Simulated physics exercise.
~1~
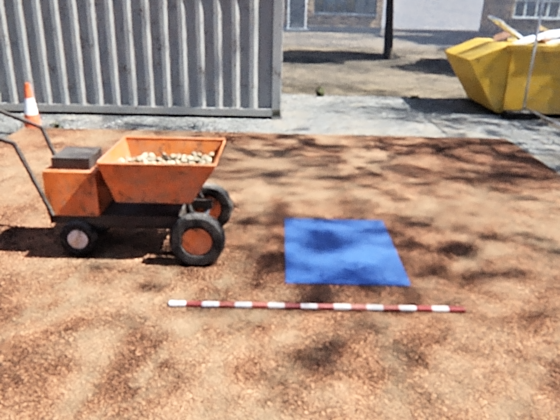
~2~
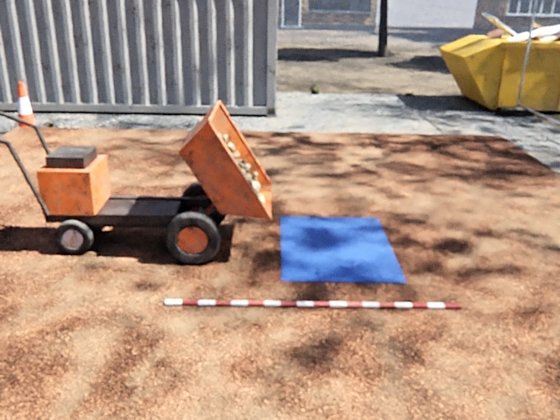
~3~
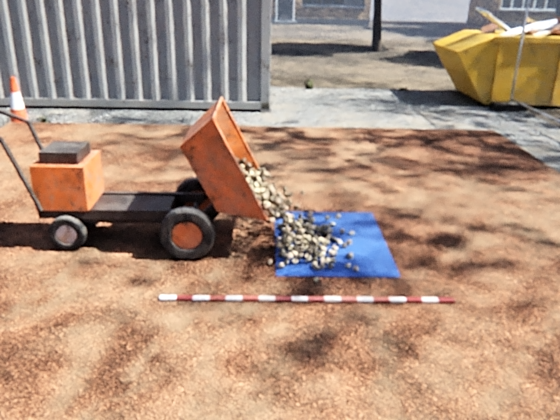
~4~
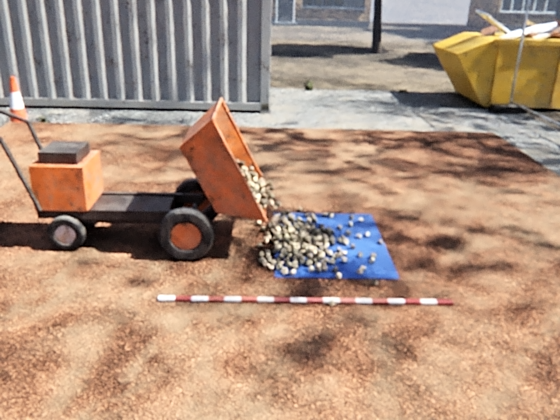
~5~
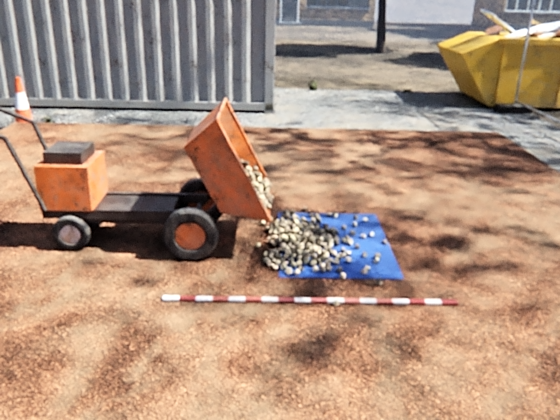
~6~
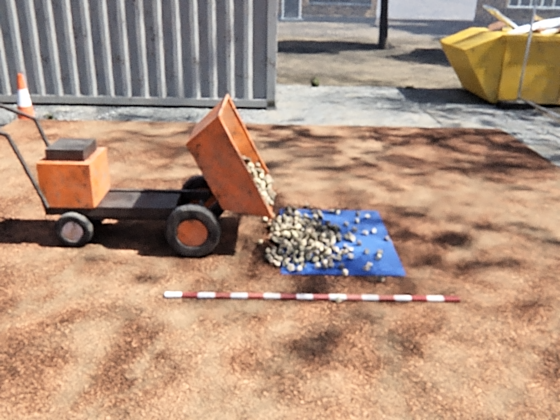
In the video, an orange motor barrow's skip tips to the right, spilling crushed stones in a heap over the left part of a blue sheet on the ground. The skip stays tilted with many stones still inside, and a few lie short of the sheet.
